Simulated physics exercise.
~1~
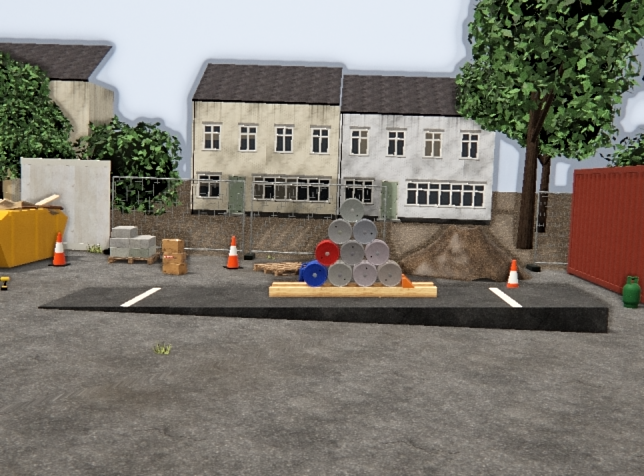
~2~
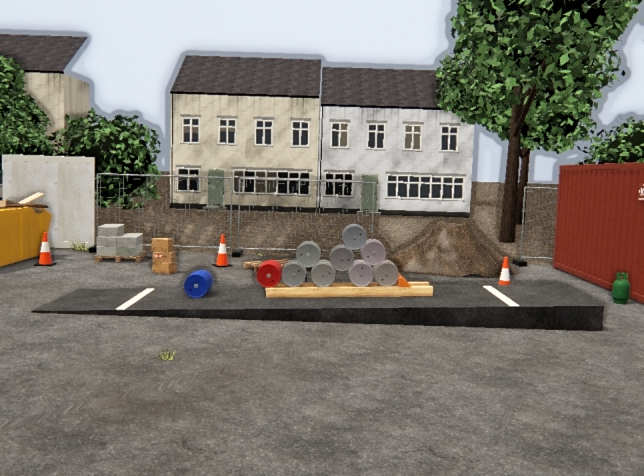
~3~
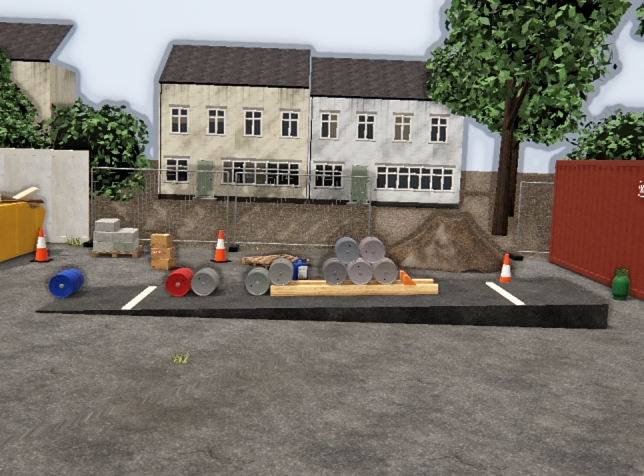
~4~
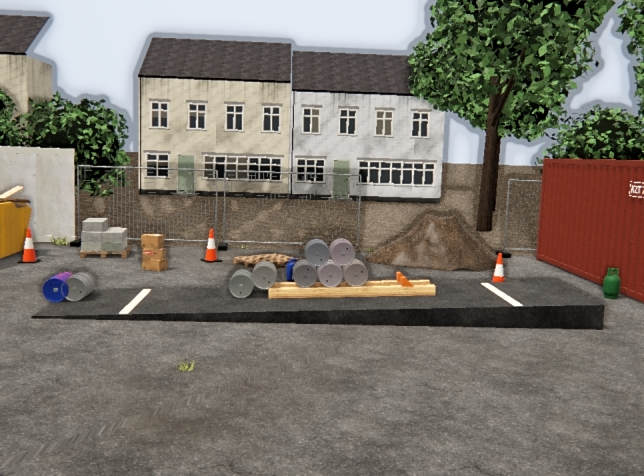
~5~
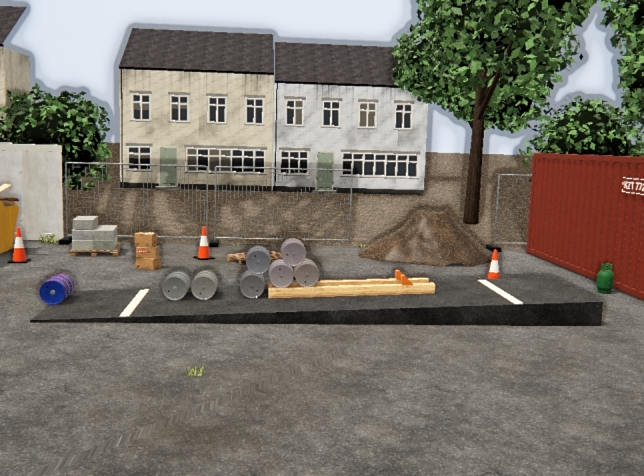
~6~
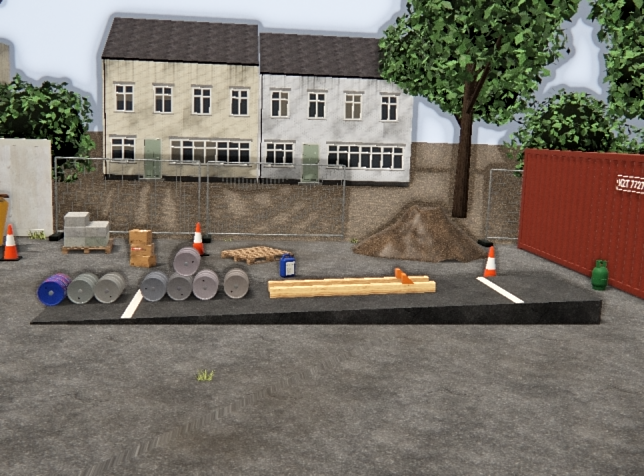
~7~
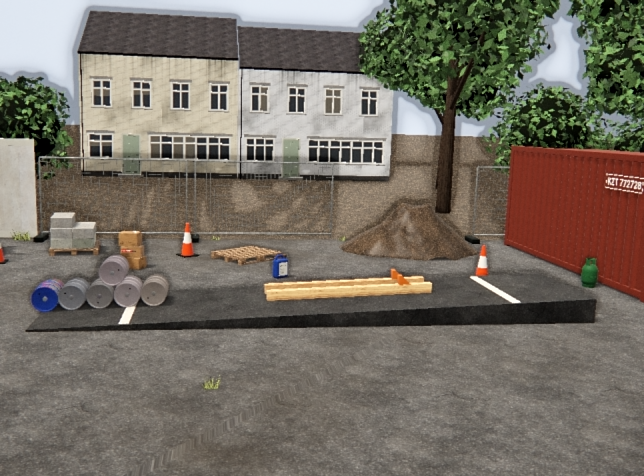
A pyramid of metal kegs collapsed and rolled left down a gently sloping pad, the blue one leading with the red close behind, until nearly all had crossed the left white line and sat bunched together, leaving the wooden beams bare.
